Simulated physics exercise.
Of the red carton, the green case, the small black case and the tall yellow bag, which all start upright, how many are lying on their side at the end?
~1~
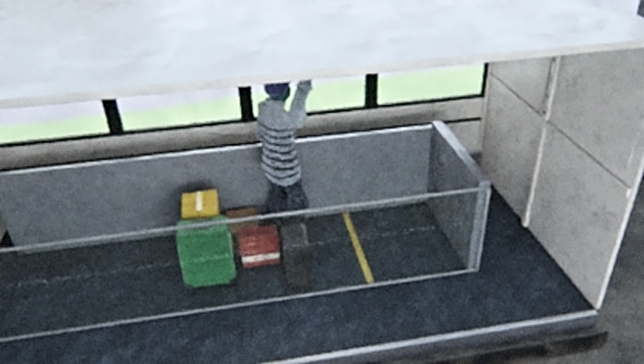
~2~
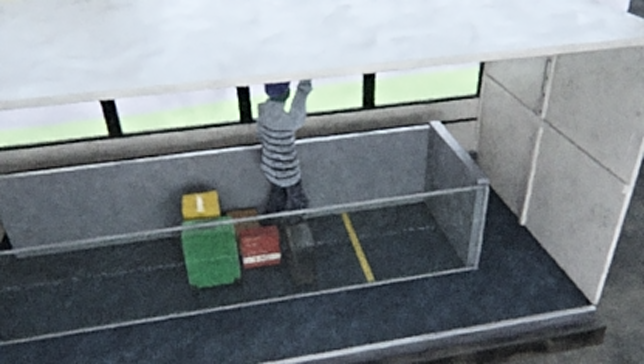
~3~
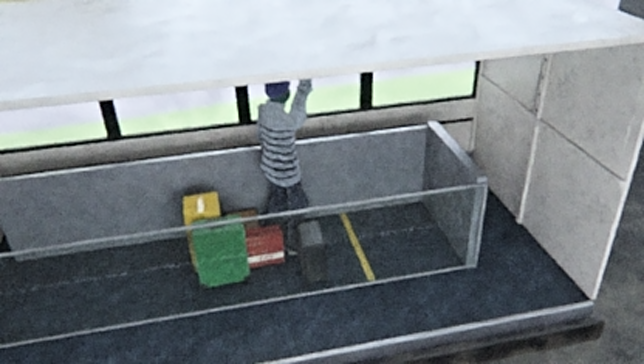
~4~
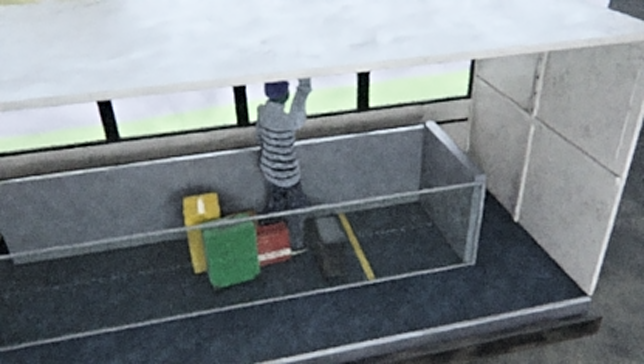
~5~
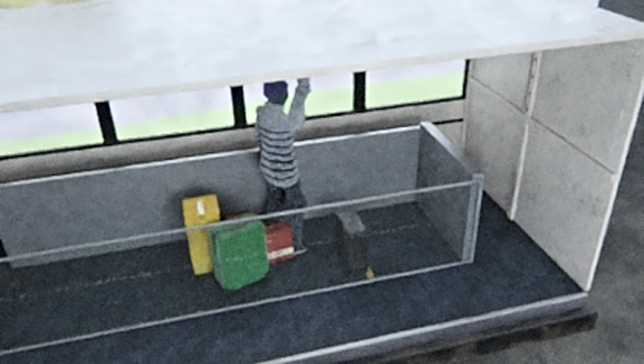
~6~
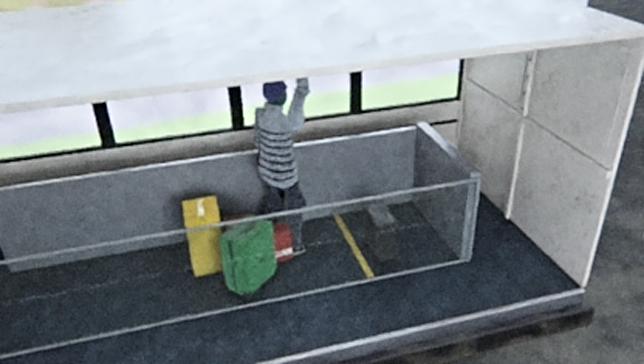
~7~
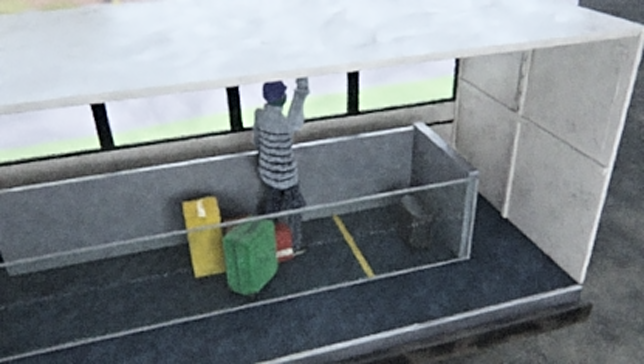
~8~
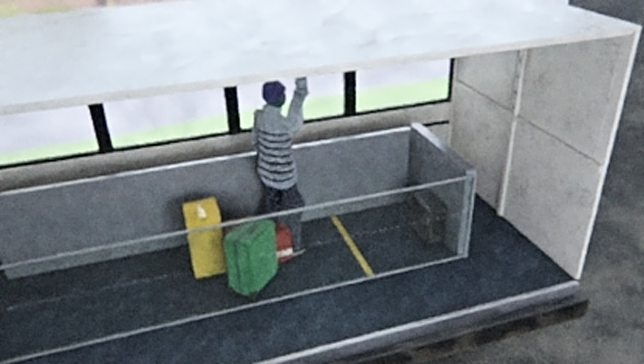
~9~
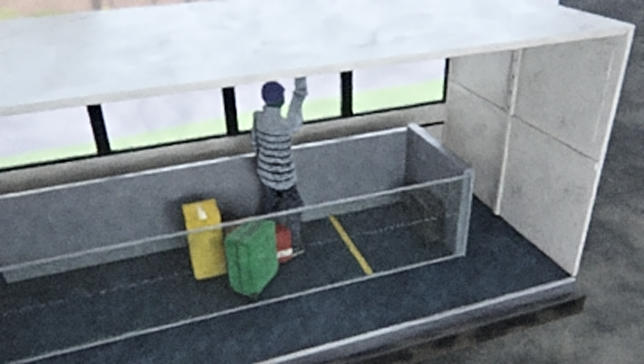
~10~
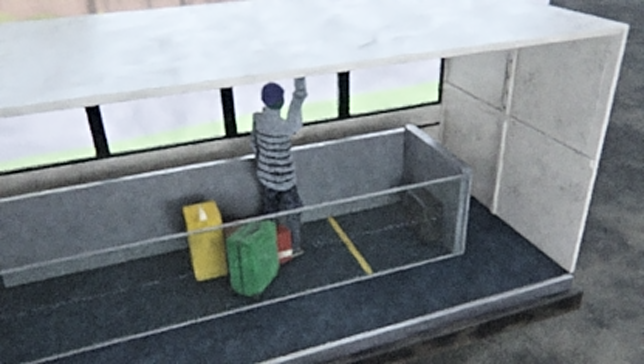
None of them are lying on their side at the end. All four are still upright.
